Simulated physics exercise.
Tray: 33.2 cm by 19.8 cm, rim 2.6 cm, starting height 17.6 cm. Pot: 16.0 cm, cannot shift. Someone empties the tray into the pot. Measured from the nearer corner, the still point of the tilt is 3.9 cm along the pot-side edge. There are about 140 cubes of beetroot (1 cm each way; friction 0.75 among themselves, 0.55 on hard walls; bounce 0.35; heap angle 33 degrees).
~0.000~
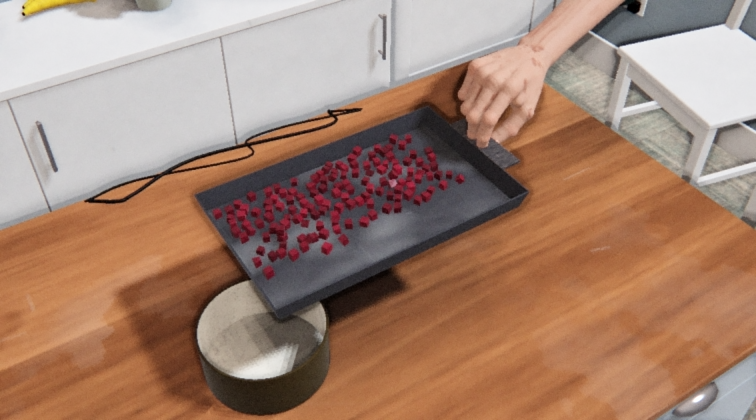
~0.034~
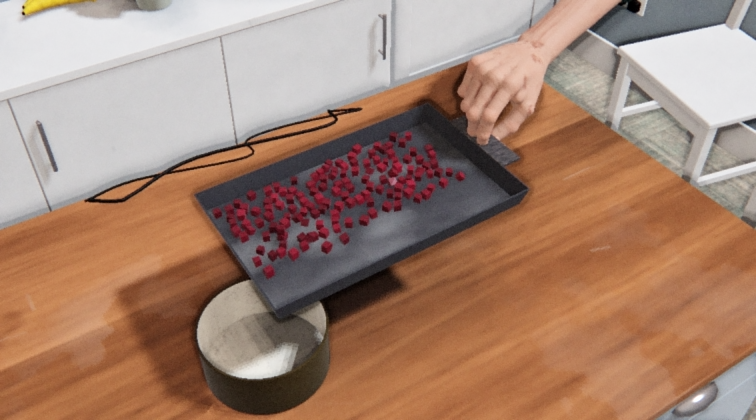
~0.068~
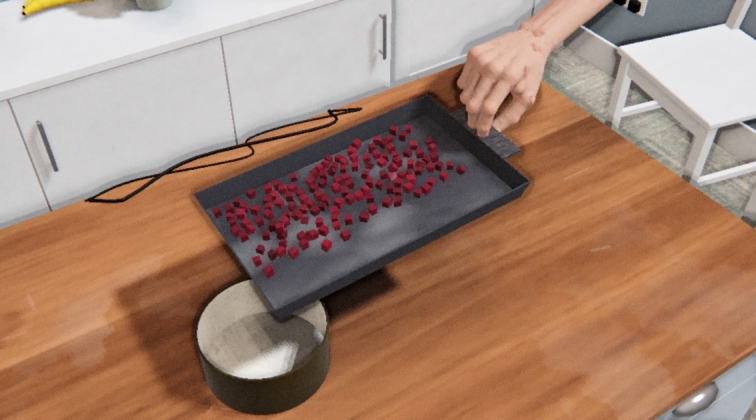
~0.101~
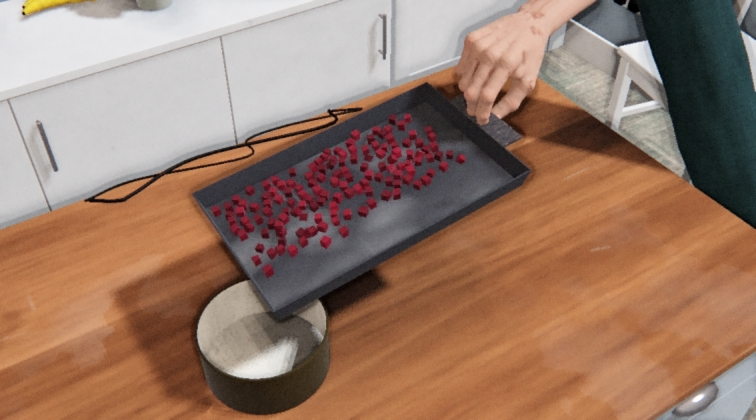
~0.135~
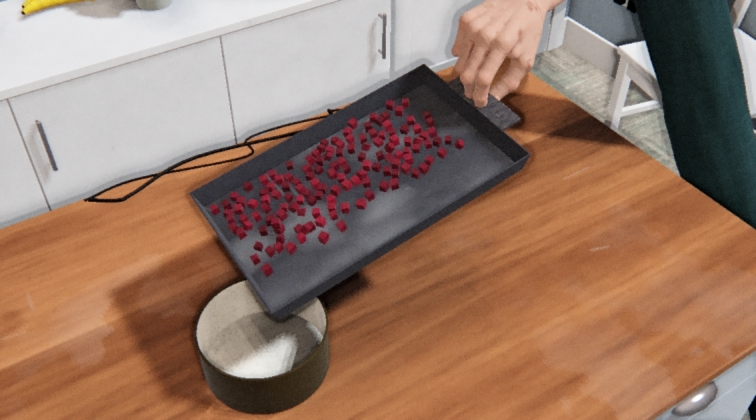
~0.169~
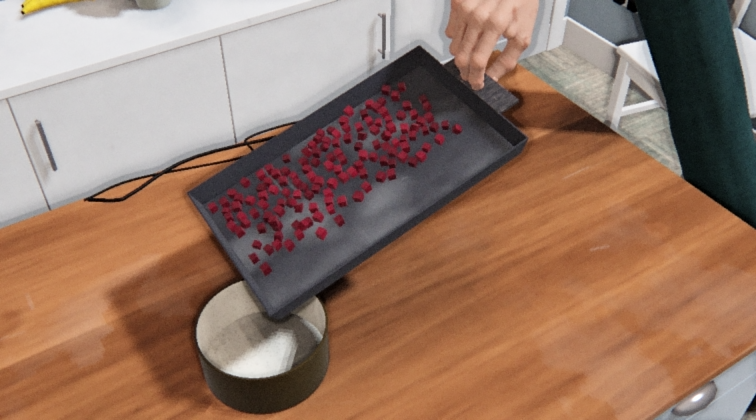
A hand lifts the right end of a dark tray of red beetroot cubes, tilting it toward the pot.
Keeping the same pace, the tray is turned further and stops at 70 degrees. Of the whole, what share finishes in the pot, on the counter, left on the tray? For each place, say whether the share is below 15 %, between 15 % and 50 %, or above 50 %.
Pot: Below 15 %; counter: Above 50 %; tray: Between 15 % and 50 %.
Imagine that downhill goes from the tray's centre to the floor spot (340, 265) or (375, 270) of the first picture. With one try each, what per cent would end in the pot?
That would be close to 0 per cent, then close to 0 per cent.
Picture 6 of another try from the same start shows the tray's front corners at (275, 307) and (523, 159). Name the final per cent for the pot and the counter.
Per cent by place - pot 0, counter 75.
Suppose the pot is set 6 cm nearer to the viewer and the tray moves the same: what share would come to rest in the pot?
In that setup it would come to near 5 per cent.
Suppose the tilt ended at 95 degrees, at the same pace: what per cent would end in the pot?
I'd put it at close to 5 per cent.
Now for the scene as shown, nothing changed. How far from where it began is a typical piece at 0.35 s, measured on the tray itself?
It has moved some 0 cm from its start.
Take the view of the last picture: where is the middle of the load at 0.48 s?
Around (251, 179).
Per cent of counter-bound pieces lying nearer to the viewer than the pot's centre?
Some 70 per cent.
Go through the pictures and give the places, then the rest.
In the first frame, tray tilt 0 degrees, front corners at (278, 303) and (521, 190); middle of the pieces at (336, 193); pot at (262, 325).
In the second frame, tray tilt 1 degrees, front corners at (278, 303) and (522, 188); middle of the pieces at (336, 192).
In the third frame, tray tilt 3 degrees, front corners at (277, 303) and (522, 181); middle of the pieces at (336, 188).
In the fourth frame, tray tilt 6 degrees, front corners at (276, 304) and (523, 169), lowest corner left front; middle of the pieces at (335, 182).
In the fifth frame, tray tilt 11 degrees, front corners at (274, 306) and (522, 154), lowest corner left front; middle of the pieces at (332, 174).
In the sixth frame, tray tilt 17 degrees, front corners at (272, 307) and (520, 138), lowest corner left front; middle of the pieces at (329, 166); pot at (261, 324). The tray's pace is about 155 degrees a second.
After 0.35 s, tilt 44 degrees; the tray holds 100 %, the pot 0 %.
After 0.48 s, tilt 64 degrees; the tray holds 100 %, the pot 0 %.
After 0.73 s, tilt 70 degrees; the tray holds 40 %, the pot 0 %.
By 2.3 s all is still; pot 5 %, counter 65 %, tray 35 %.
